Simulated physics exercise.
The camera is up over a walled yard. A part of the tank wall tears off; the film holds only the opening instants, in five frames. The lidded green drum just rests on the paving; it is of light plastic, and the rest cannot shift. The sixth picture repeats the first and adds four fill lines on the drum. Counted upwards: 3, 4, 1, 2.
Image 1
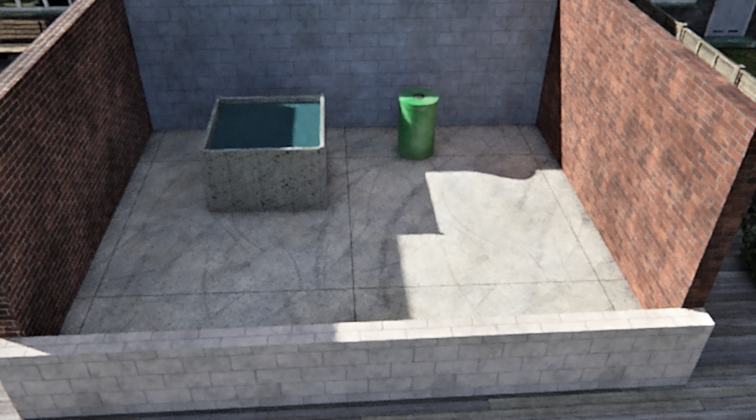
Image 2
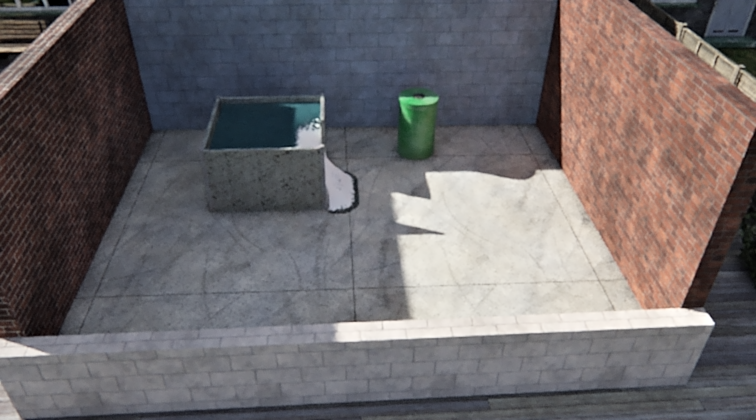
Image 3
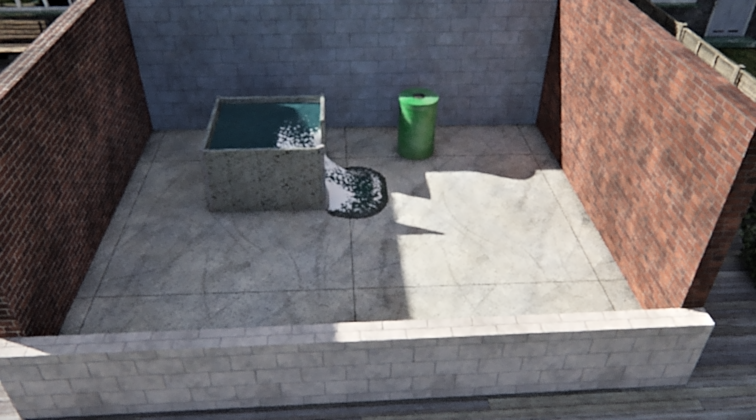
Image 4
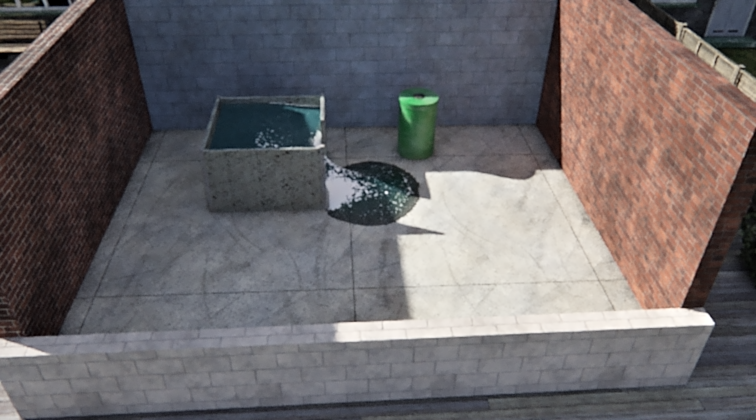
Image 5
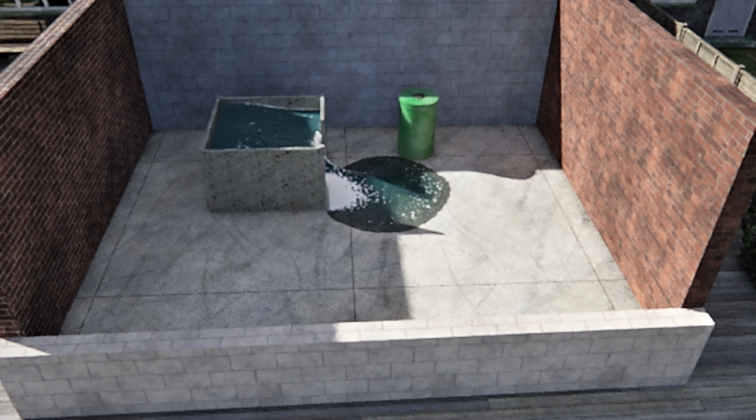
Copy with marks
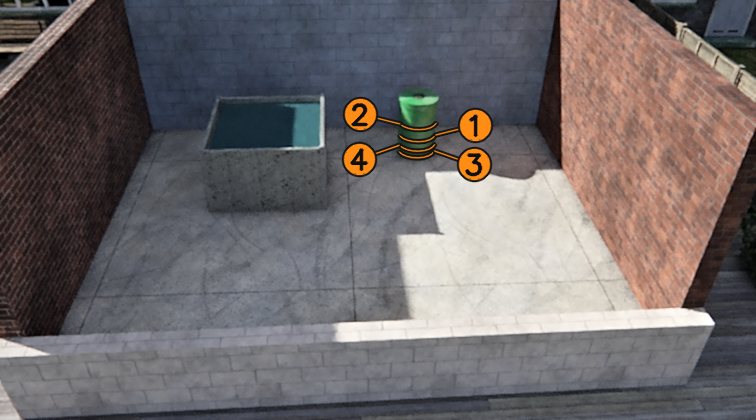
Water pouring from the right side of a raised stone tank and spreading across a walled yard's paving near a green drum.
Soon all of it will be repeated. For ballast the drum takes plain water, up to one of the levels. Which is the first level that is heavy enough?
Take 4.
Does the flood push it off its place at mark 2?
No.
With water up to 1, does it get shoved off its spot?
No.
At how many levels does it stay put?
Three of them.
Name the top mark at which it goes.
That would be 3.
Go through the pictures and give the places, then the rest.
Lid of the green drum at (418, 96); tank full, its middle at (267, 126).
Water covers 1 % of the ground and is seen nearest the drum at (349, 177).
Water covers 3 % of the ground and is seen nearest the drum at (366, 170).
Water covers 5 % of the ground and is seen nearest the drum at (395, 169).
Lid of the green drum at (418, 96); water covers 8 % of the ground and is seen nearest the drum at (406, 162).
On the marked copy, 1 at (419, 141); 2 at (419, 129); 3 at (418, 157); 4 at (418, 151); from the bottom up 3, 4, 1, 2.
With 1, it does not move.
With 2, it does not move.
With 3, it is pushed about twice its own width away.
With 4, it does not move.
